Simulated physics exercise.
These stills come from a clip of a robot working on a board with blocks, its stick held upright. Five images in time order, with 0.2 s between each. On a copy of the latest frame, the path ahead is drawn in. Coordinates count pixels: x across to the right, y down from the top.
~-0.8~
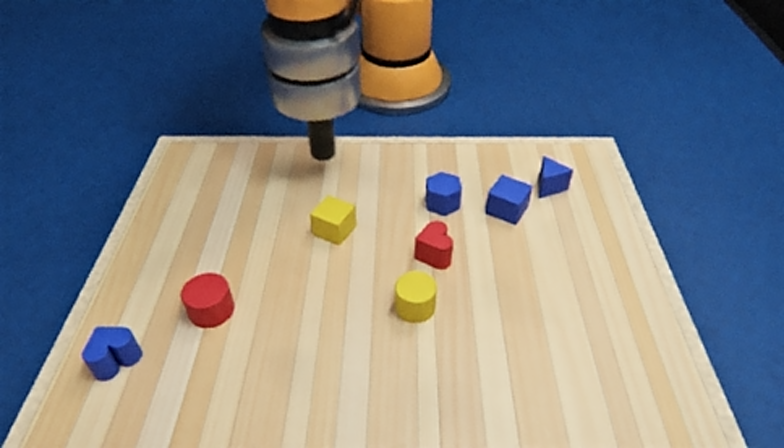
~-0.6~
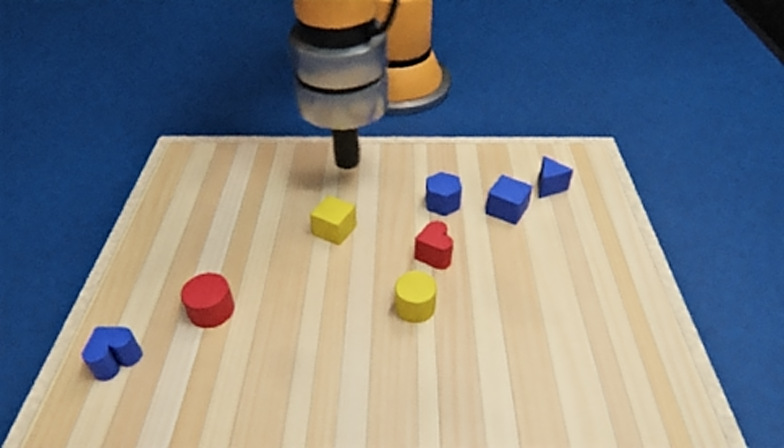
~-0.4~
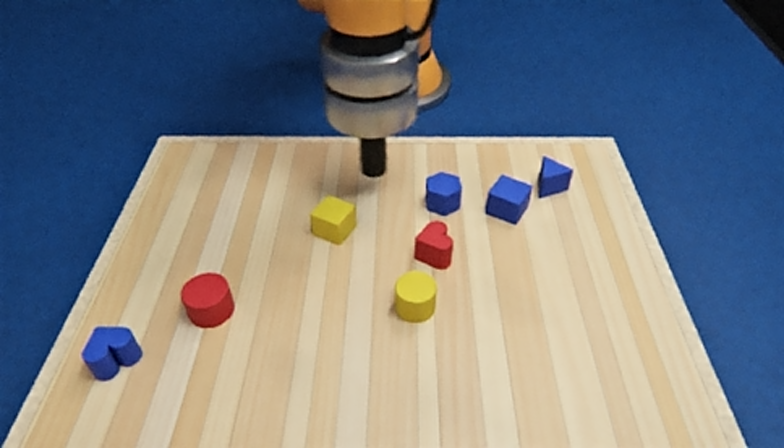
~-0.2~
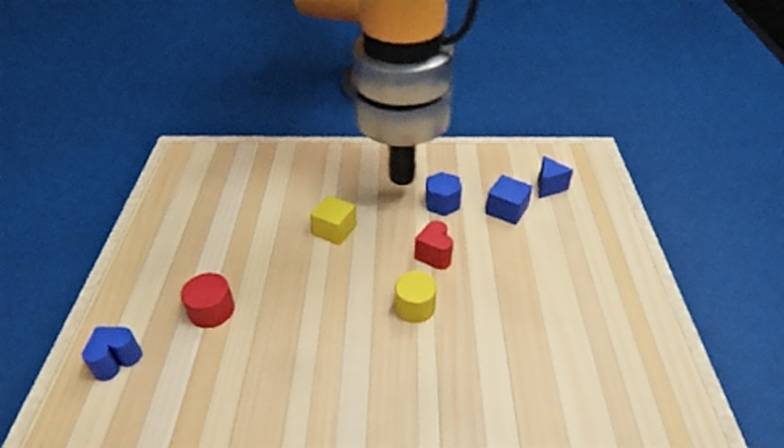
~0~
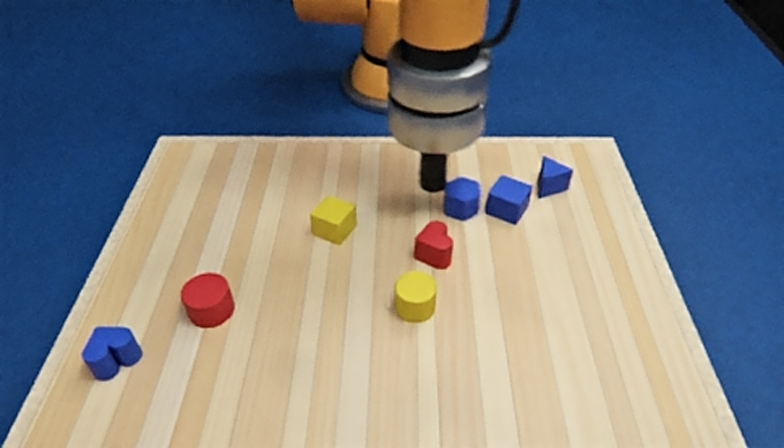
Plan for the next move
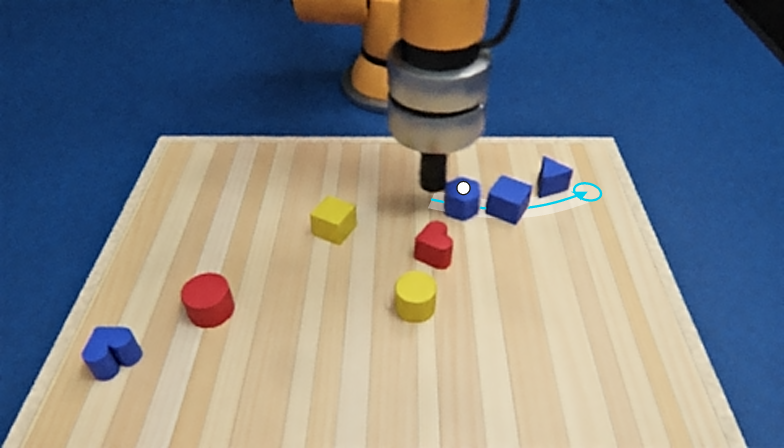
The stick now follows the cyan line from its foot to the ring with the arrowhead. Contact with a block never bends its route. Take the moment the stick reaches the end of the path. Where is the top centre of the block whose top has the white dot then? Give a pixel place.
Most likely (514, 210).
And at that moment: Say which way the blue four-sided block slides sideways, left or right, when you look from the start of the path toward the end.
Answer: Right.
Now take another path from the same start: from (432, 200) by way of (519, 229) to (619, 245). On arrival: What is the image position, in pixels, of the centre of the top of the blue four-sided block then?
It ends at (552, 193).
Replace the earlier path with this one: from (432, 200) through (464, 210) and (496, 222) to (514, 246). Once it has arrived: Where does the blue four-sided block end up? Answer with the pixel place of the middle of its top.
Around pixel (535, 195).
The line goes from (432, 200) through (486, 208) and (541, 206) to (588, 192); the dot is on the blue six-sided block.
The first path, step by step. One third of the way, stick at (489, 194); blue six-sided block at (505, 207), turned 70° clockwise; blue four-sided block at (536, 195), turned 60° anticlockwise.
Two thirds of the way, stick at (545, 191); blue six-sided block at (514, 210), turned 100° clockwise; blue four-sided block at (579, 201), turned 25° anticlockwise; blue triangle at (556, 165).
At the end, stick at (592, 177); red heart unmoved; blue six-sided block at (514, 210), turned 100° clockwise; blue four-sided block at (592, 199), turned 25° clockwise; blue triangle at (572, 157), turned 105° anticlockwise.
